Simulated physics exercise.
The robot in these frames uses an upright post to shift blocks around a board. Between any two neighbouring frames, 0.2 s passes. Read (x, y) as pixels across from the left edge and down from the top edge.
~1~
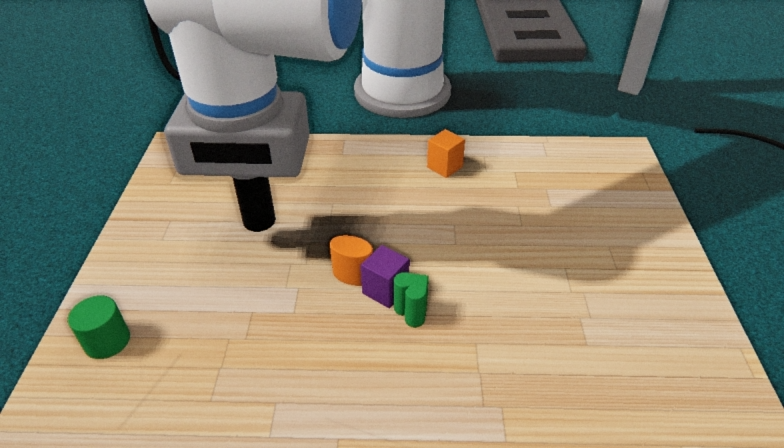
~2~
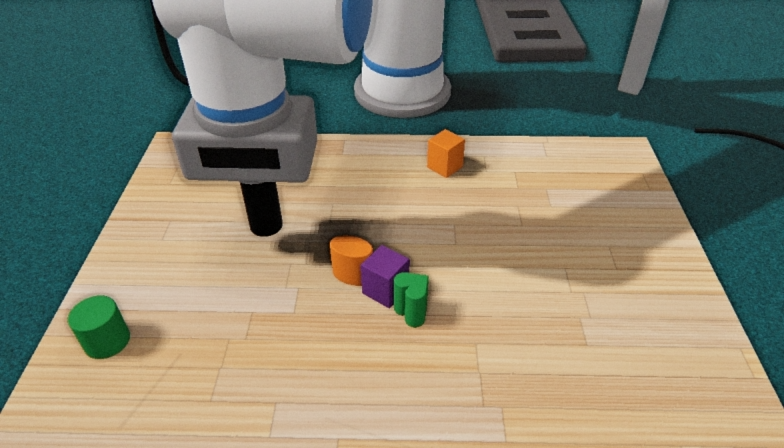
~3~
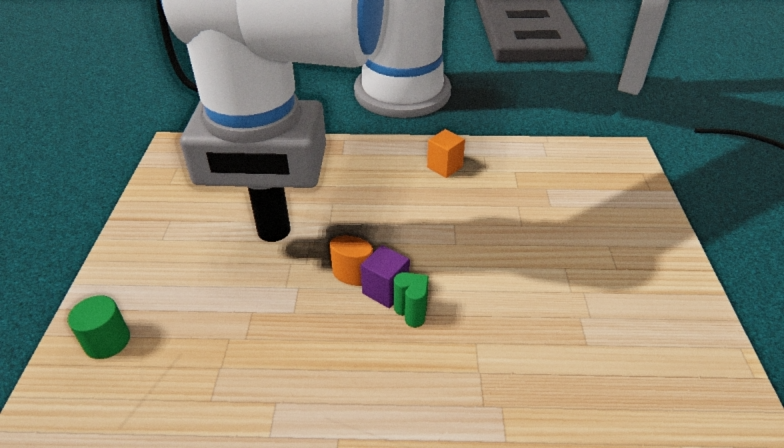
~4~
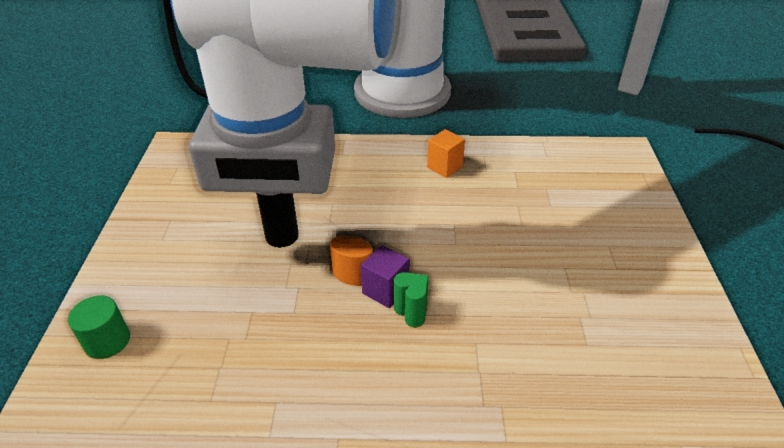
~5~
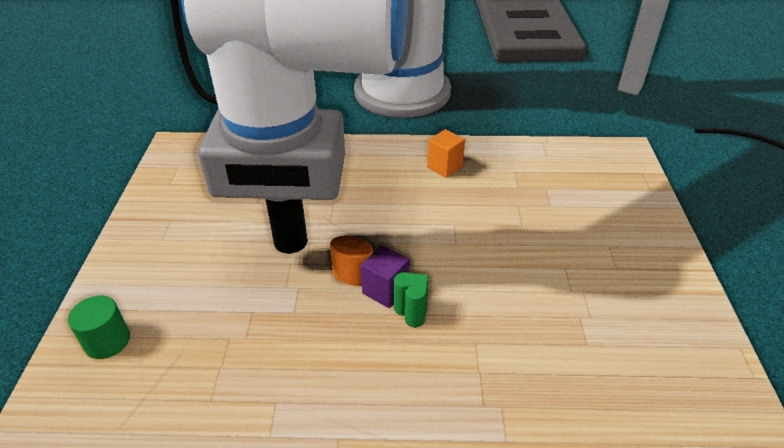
The robot arm moved its black upright post a short way right and toward the viewer, nearing the orange block beside the purple and green ones, while all the blocks on the wooden board stayed still.
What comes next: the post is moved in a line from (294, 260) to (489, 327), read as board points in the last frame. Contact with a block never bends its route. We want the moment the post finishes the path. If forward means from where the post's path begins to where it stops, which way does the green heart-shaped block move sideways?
It goes right.
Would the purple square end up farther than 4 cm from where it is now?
Yes, I think so.
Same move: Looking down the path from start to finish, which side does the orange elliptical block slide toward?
Displaced left.
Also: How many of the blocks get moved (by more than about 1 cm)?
My forecast: 3 or more.
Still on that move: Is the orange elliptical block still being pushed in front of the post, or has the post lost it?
Looking at the end of the path, the orange elliptical block has slipped free of the post.
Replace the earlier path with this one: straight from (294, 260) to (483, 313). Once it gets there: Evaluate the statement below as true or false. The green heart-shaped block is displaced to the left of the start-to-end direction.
The claim does not hold.
The first path, step by step. One third of the way, post (354, 263); orange elliptical block (392, 244), turned 50° anticlockwise; purple square (404, 266), turned 40° clockwise; green heart-shaped block (420, 290).
Two thirds of the way, post (421, 285); orange elliptical block (415, 242); purple square (458, 278), turned 65° clockwise; green heart-shaped block (431, 302).
At the end, post (492, 309); orange elliptical block (415, 242), turned 120° anticlockwise; purple square (532, 292), turned 25° clockwise; green heart-shaped block (455, 318), turned 85° clockwise.
